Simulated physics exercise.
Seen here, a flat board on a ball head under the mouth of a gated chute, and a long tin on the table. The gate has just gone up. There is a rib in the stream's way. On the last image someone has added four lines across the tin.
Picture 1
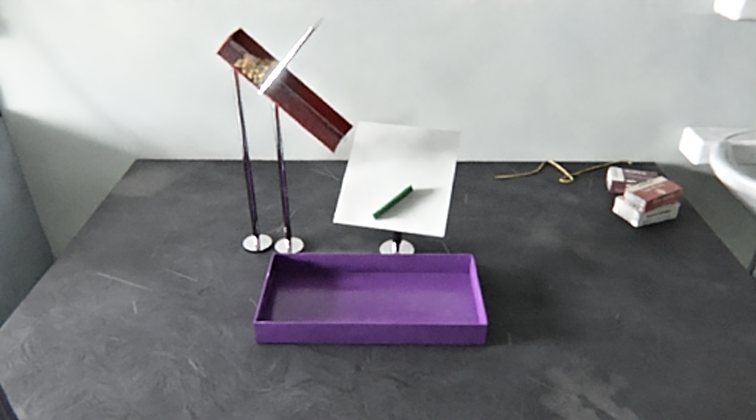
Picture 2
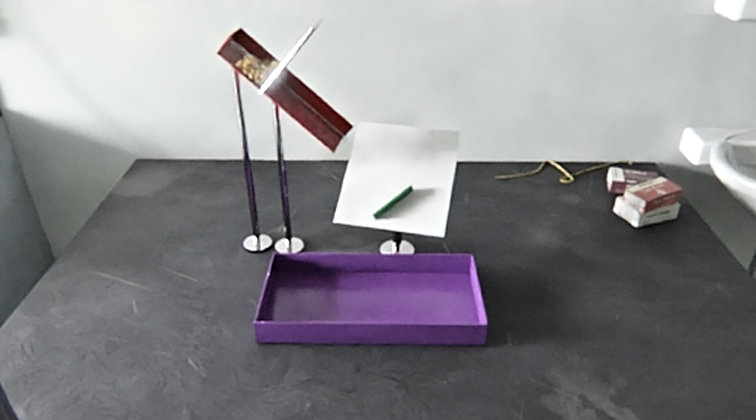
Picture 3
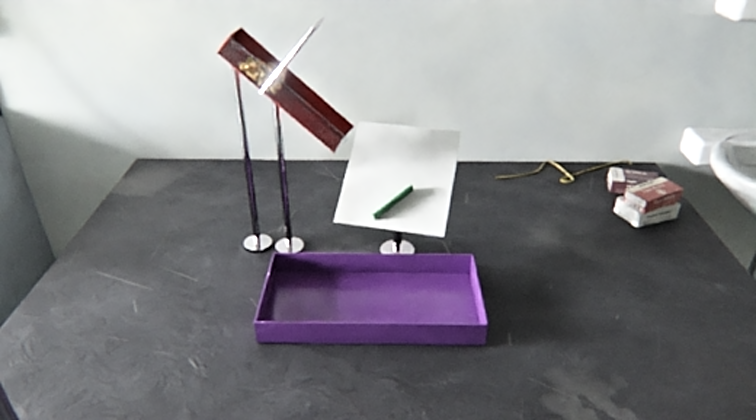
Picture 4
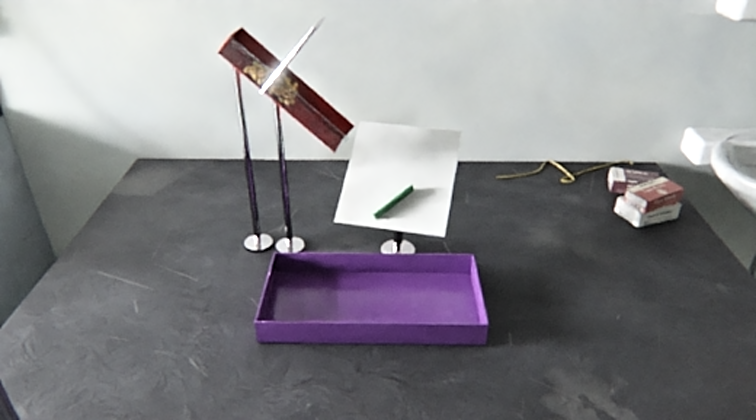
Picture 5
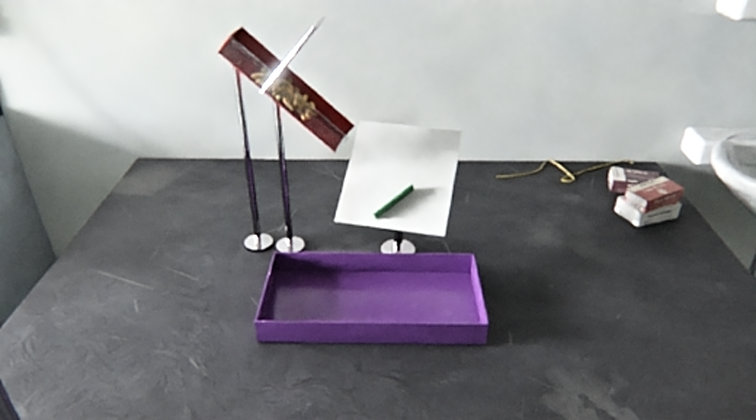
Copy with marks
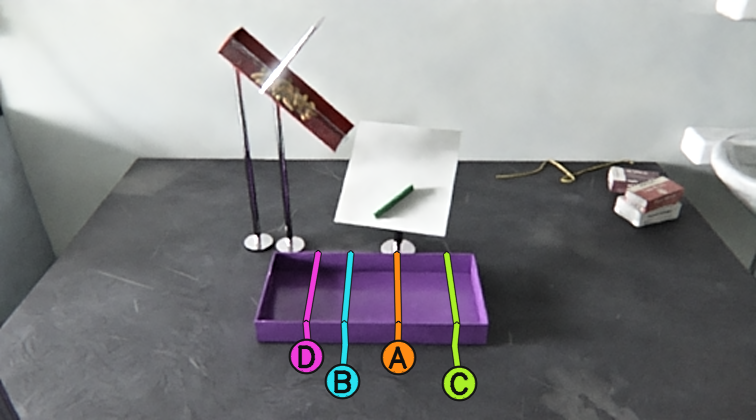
The footage shows dried chickpeas behind a raised gate in a sloping red chute, then sliding down it toward the lower right, above a tilted white board with a green rib and an empty purple tin on a dark table.
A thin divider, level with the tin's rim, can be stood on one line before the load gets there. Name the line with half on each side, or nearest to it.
Use line B.
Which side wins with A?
Left.
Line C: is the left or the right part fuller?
More lands on the left.
On the marked copy, line A crosses the front rim at (398, 323); line B crosses the front rim at (344, 322); line C crosses the front rim at (456, 323); line D crosses the front rim at (306, 322).
If A is chosen, of what is caught, all but a few on the left of the divider, a small share on the right.
If B is chosen, of what is caught, close to half on the left of the divider, close to half on the right.
If C is chosen, of what is caught, the whole lot on the left of the divider, none at all on the right.
If D is chosen, of what is caught, only a few on the left of the divider, all but a few on the right.
